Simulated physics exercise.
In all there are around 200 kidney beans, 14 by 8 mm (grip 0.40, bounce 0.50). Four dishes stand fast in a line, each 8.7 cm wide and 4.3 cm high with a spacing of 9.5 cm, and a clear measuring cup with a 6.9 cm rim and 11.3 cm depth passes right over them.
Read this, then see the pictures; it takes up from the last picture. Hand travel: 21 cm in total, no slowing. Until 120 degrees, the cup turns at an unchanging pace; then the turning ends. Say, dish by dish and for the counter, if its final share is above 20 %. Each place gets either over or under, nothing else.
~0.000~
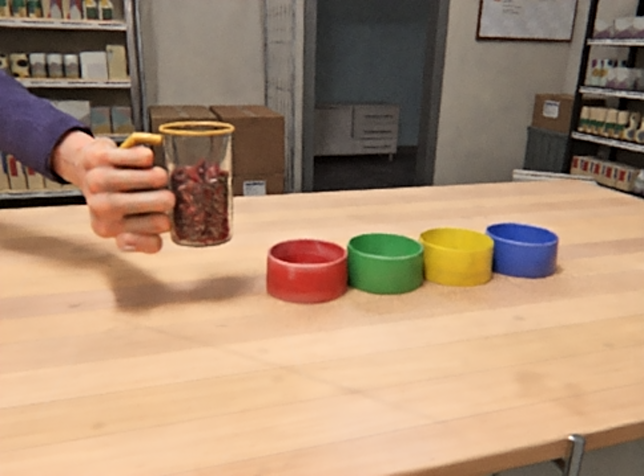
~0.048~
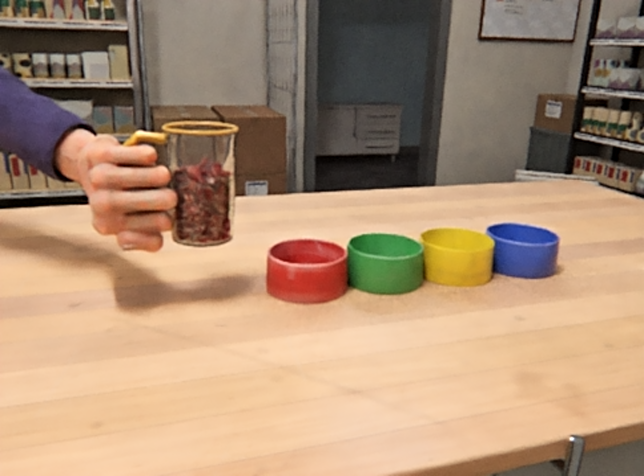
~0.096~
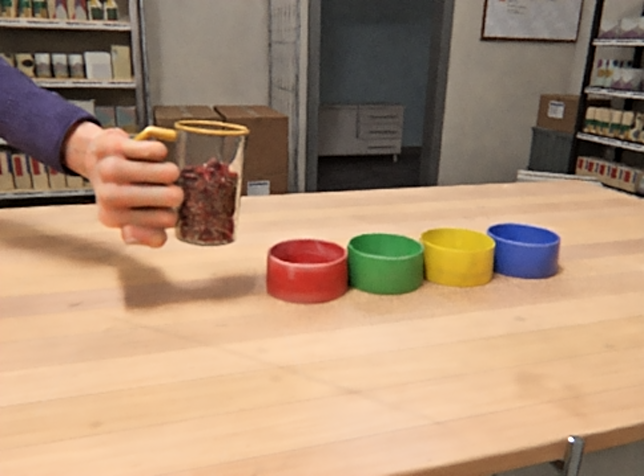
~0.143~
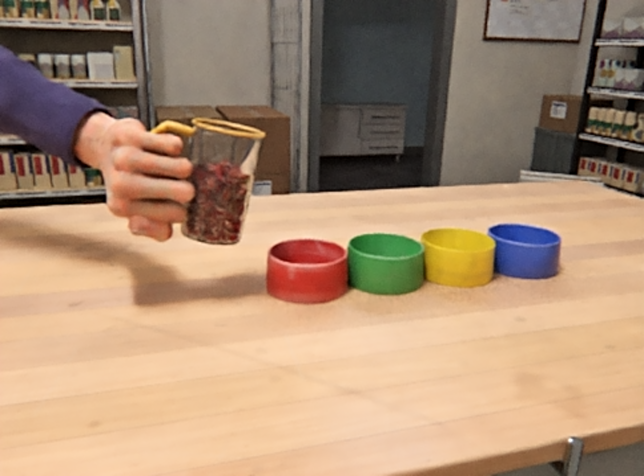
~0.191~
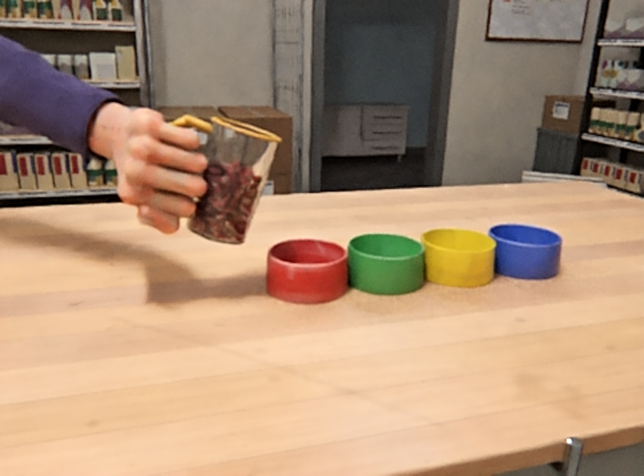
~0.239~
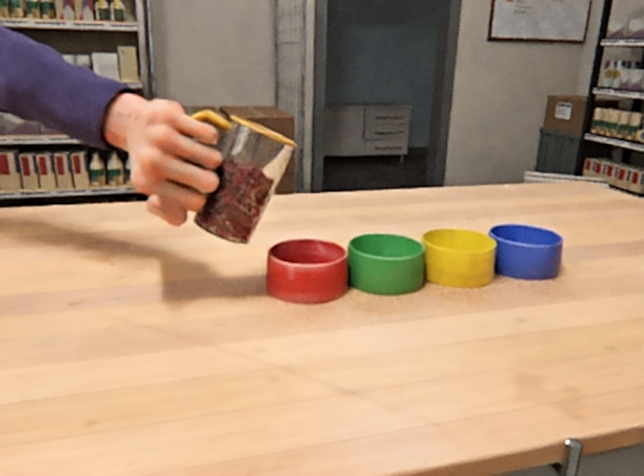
Red: It will keep a fifth or less; blue: It will keep a fifth or less; green: It will keep a fifth or less; yellow: It will keep more than a fifth; counter: It will keep a fifth or less.
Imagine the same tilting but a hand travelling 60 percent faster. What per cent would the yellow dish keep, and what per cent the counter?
In that case: Yellow 90, and counter 10.
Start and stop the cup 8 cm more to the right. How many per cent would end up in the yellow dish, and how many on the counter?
Shares in that case - yellow 10 / counter 30.
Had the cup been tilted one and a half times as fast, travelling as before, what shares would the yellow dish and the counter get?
In the yellow dish 60; on the counter 10.
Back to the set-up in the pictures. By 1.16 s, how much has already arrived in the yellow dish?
So far, roughly 80 per cent.
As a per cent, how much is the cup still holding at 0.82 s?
Around 100 percent.
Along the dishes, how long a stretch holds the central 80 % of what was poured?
Length: About 5 cm.
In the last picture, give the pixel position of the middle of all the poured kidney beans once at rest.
Estimated resting centre: Around (455, 254).
After 0.59 s, tilt 71 degrees; cup holds 100 %.
After 0.82 s, tilt 102 degrees; cup holds 100 %.
After 1.16 s, tilt 120 degrees; cup holds 15 %, yellow 80 %.
By 2.1 s all is still; red 0 %, blue 0 %, green 0 %, yellow 95 %, counter 5 %.
